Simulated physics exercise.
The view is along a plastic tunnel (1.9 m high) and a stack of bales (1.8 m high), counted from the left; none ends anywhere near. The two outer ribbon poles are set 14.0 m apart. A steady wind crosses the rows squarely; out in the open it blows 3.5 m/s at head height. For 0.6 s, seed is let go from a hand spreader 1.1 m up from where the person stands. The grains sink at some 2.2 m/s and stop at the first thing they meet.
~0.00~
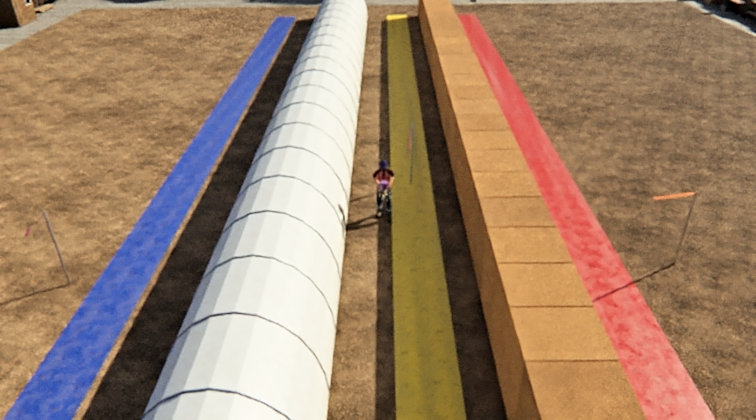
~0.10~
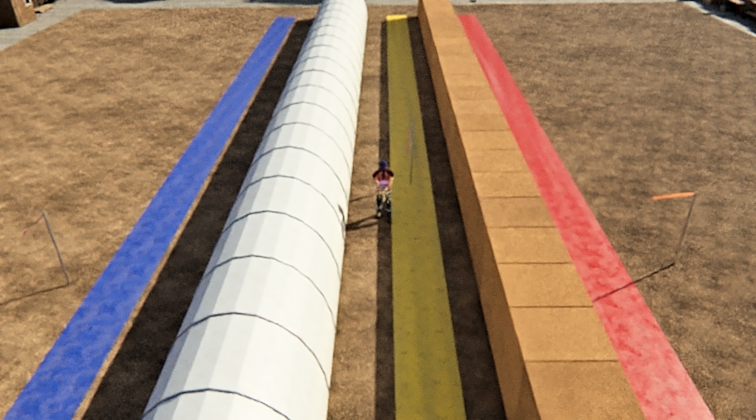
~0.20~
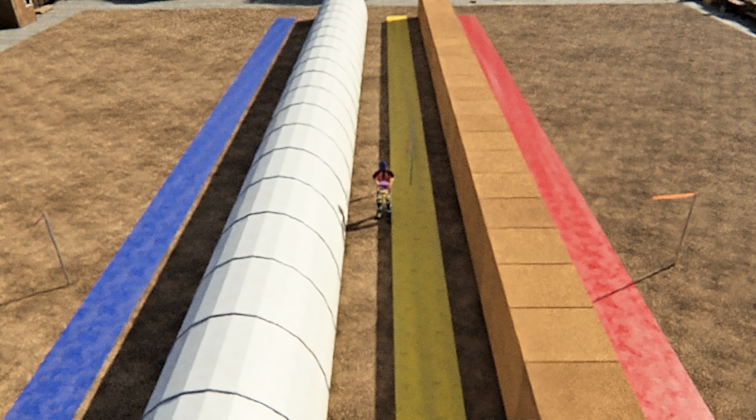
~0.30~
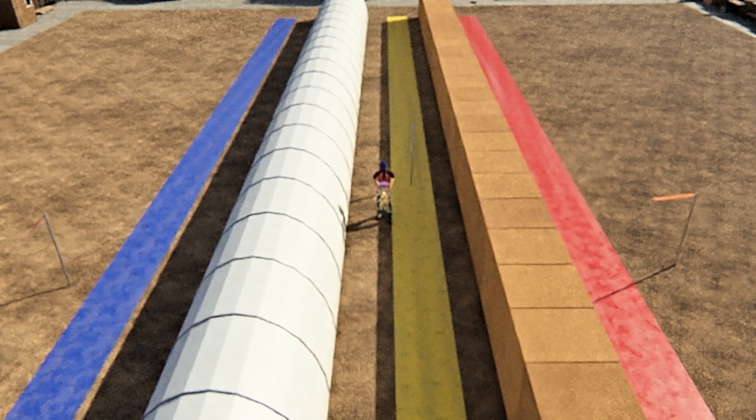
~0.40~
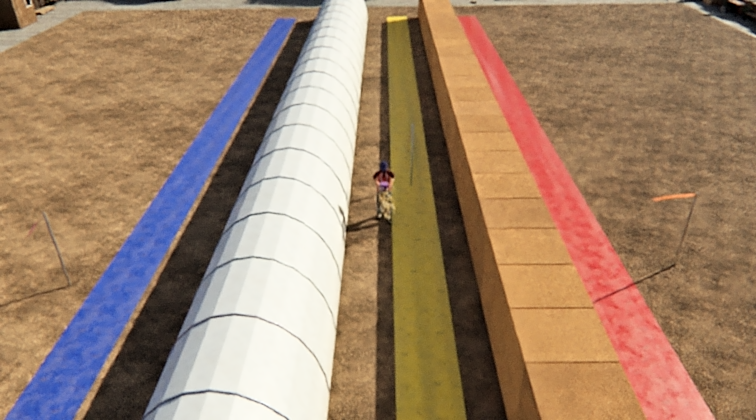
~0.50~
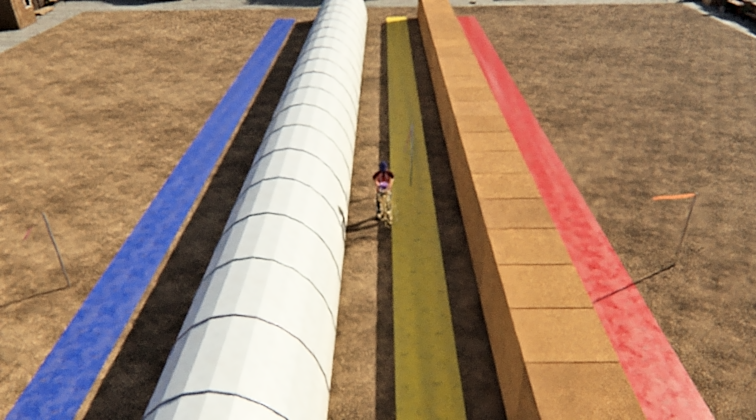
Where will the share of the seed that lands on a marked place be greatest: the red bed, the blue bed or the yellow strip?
The yellow one.
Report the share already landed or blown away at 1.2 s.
About 90 %.
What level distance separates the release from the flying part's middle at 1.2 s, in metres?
That distance is some 0.5 m.
After 1.2 s, 0 % lies on the blue bed, 0 % on the red bed and 53 % on the yellow strip; 88 % has touched down or left; the middle of what still flies is 0.2 m above the low ground, near (396, 224).
After 2.0 s, 0 % lies on the blue bed, 0 % on the red bed and 64 % on the yellow strip; 100 % has touched down or left.
After 3.5 s, 0 % lies on the blue bed, 0 % on the red bed and 64 % on the yellow strip; 100 % has touched down or left.
After 8.0 s, 0 % lies on the blue bed, 0 % on the red bed and 64 % on the yellow strip; 100 % has touched down or left.
After 45.0 s, 0 % lies on the blue bed, 0 % on the red bed and 64 % on the yellow strip; 100 % has touched down or left.
